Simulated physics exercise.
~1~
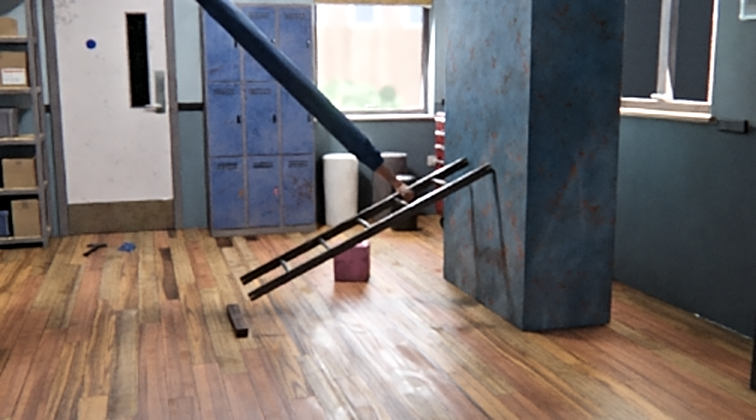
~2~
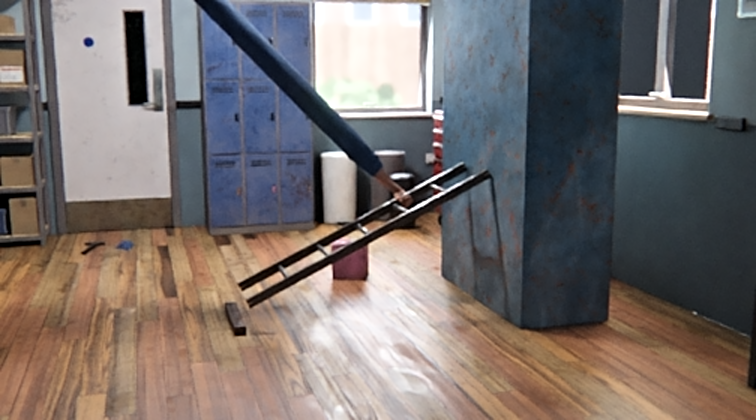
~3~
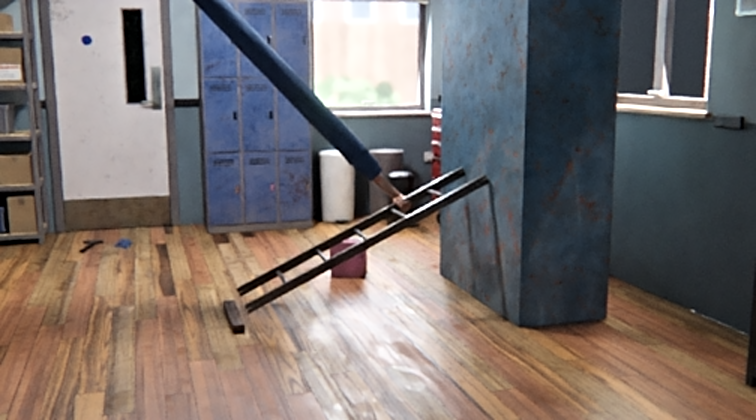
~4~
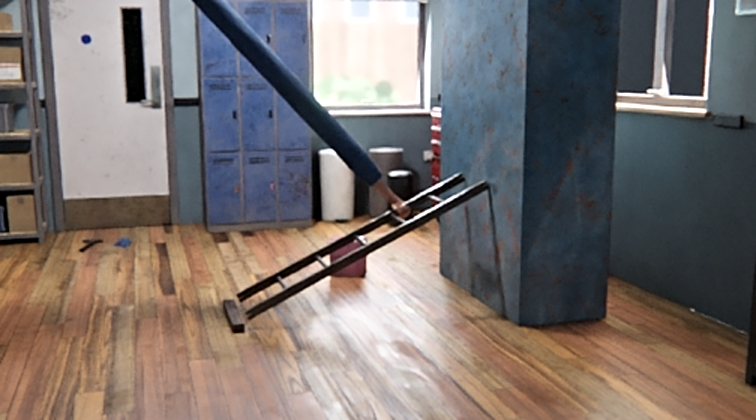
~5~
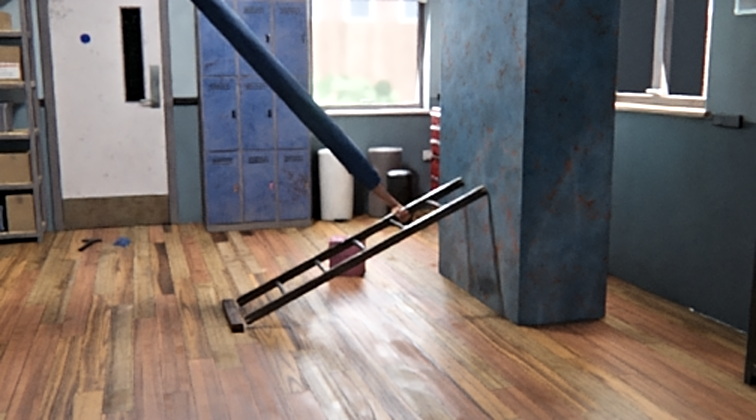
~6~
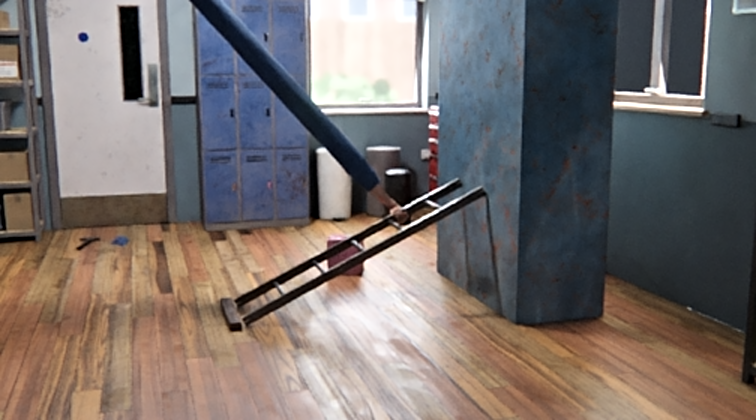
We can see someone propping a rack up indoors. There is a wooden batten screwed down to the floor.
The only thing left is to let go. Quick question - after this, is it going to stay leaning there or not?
It stands.
Then, 0.10 s later than the last frame, black rack moving near (359, 249).
Then, 0.56 s later than the last frame, black rack at rest near (359, 249).
When it is over, the black rack holds its place, near (359, 249); the rest as before.
